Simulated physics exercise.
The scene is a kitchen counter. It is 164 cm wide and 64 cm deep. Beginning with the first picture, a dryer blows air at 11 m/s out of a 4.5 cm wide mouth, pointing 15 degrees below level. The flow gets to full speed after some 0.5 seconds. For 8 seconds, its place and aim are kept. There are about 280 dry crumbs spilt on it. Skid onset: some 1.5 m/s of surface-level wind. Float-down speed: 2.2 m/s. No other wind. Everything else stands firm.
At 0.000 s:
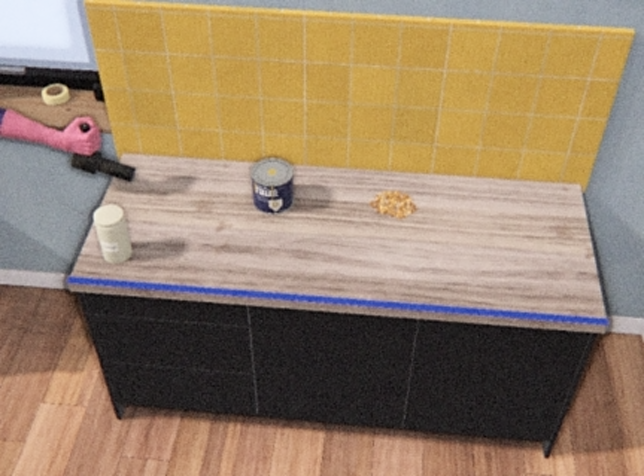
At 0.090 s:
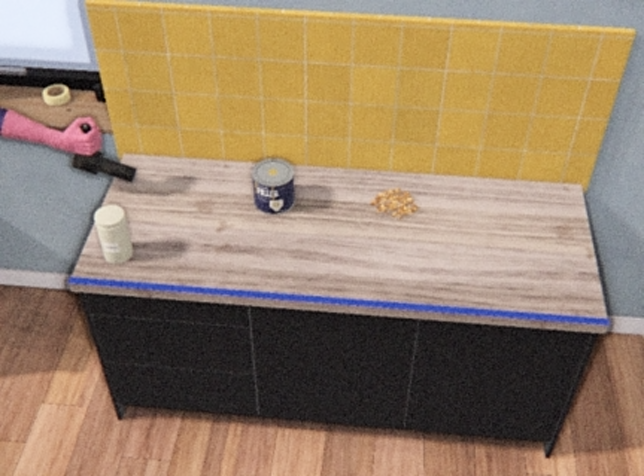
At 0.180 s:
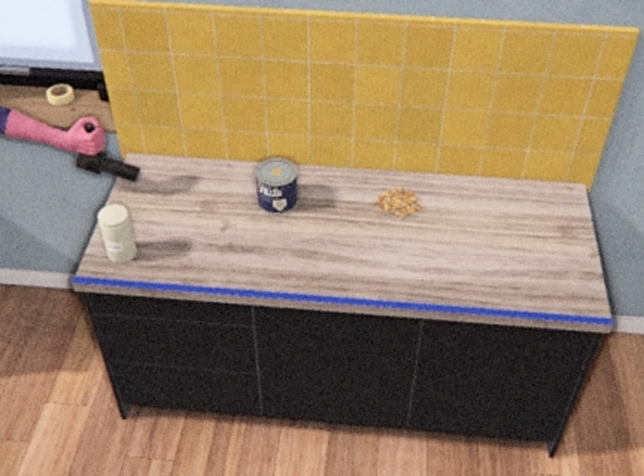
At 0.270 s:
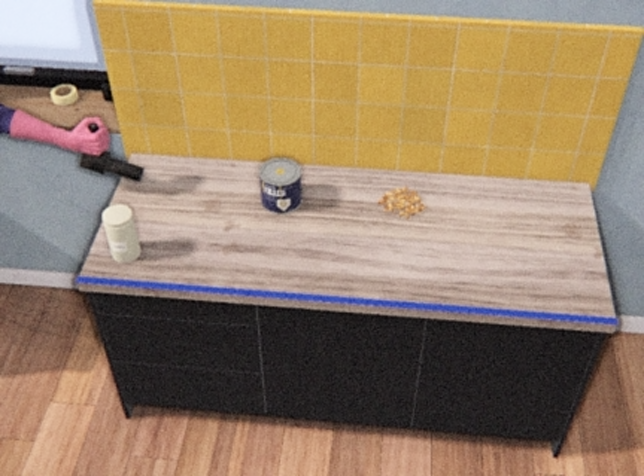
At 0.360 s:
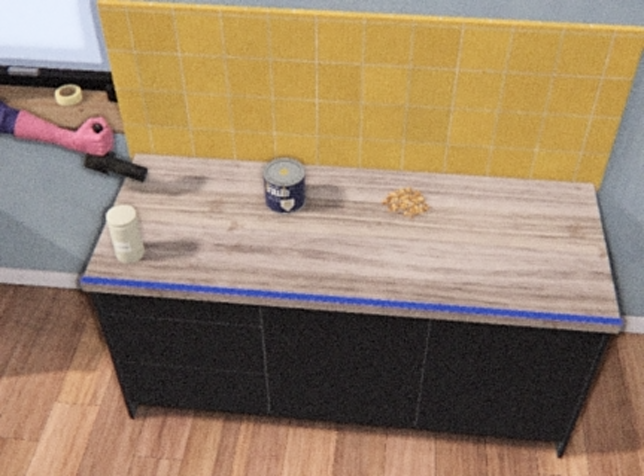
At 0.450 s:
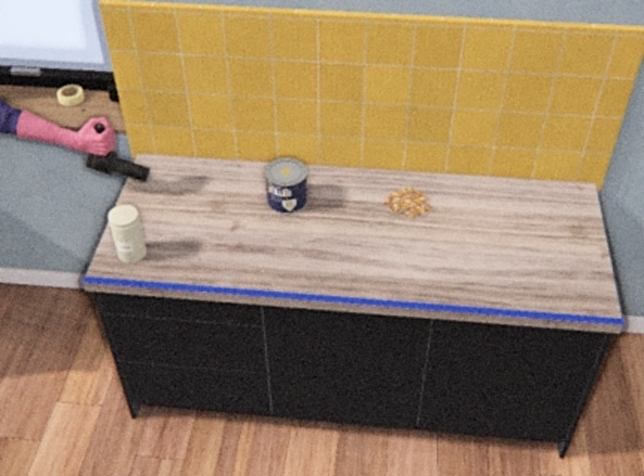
At first, a pink-gloved hand at the left holds a dark dryer over a wood-topped counter with a pale jar, a blue tin and a small heap of crumbs. The view then drifts slightly, shifting everything a little to the right, while the hand, containers and crumbs stay still on the scene.
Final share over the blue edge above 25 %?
No, looks like that edge will lose at most a quarter of the load.
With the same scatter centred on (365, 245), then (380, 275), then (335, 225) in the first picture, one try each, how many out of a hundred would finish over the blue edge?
Roughly 40 %, then 80 %, then 10 %.
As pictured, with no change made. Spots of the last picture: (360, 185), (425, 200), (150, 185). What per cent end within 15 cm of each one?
Estimates in listed order: 15 %; 90 %; 0 %.
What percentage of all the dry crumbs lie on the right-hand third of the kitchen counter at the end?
About 30 percent.
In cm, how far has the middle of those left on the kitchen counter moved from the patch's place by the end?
That comes to some 5 centimetres.
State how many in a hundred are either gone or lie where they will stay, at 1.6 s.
The share is about 10 %.
After 1.6 s, 91 % are on the move or not yet settled, 0 % are over the blue edge; the middle of those still in play is near (410, 204).
After 2.6 s, 85 % are on the move or not yet settled, 0 % are over the blue edge; the middle of those still in play is near (412, 202).
After 4.4 s, 76 % are on the move or not yet settled, 0 % are over the blue edge; the middle of those still in play is near (413, 201).
After 8.0 s, at the end, 0 % are over the blue edge; the middle of those still in play is near (416, 199).
